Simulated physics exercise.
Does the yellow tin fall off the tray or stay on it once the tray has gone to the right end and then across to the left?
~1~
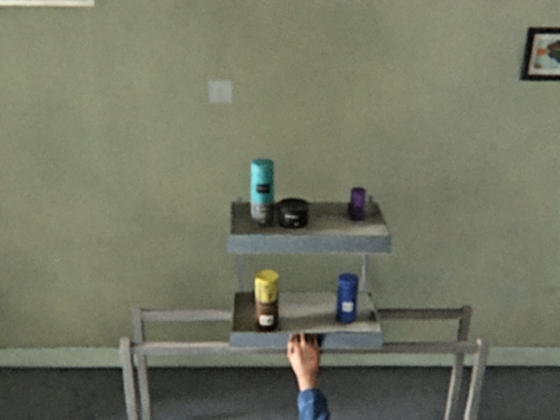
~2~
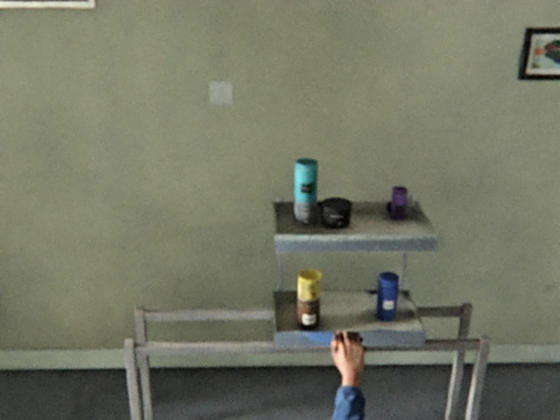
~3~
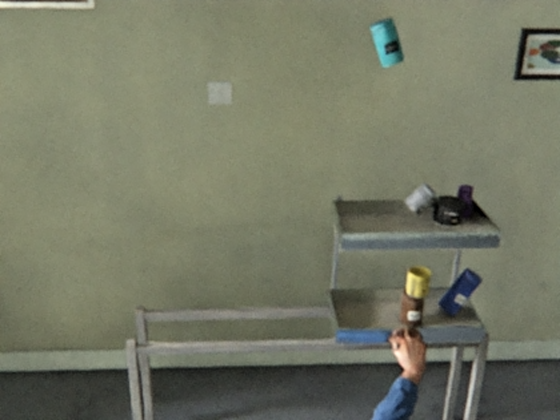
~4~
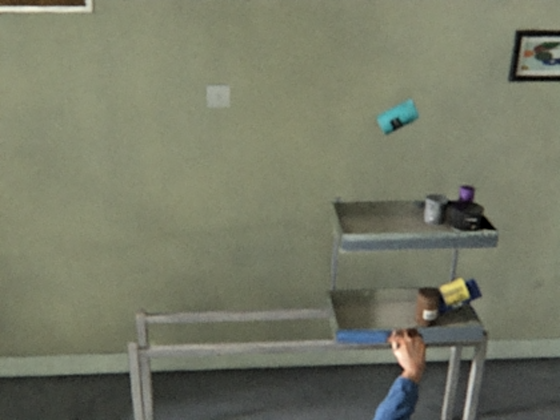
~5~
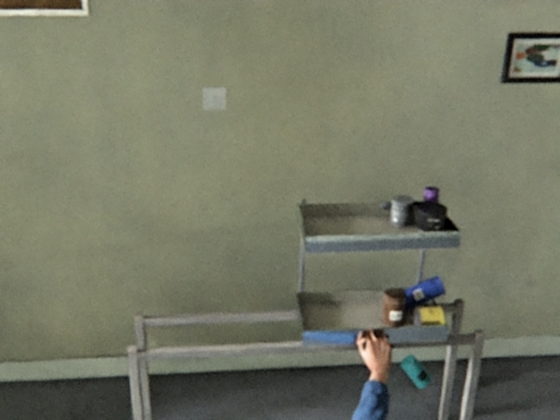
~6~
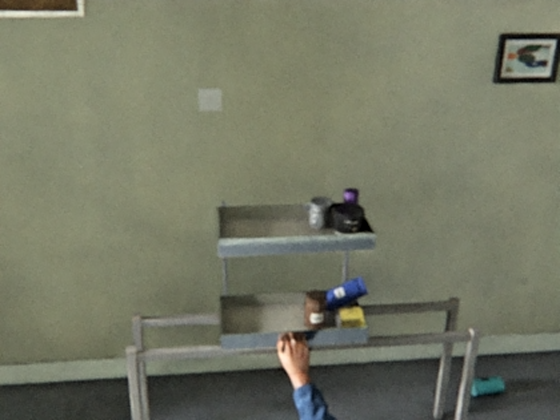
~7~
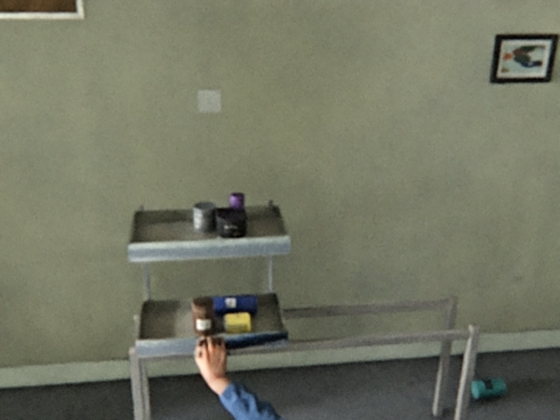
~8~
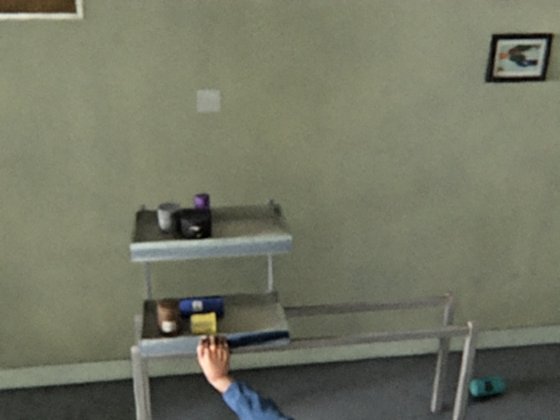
The yellow tin stays on the tray. It topples from the brown jar but remains on the lower level.
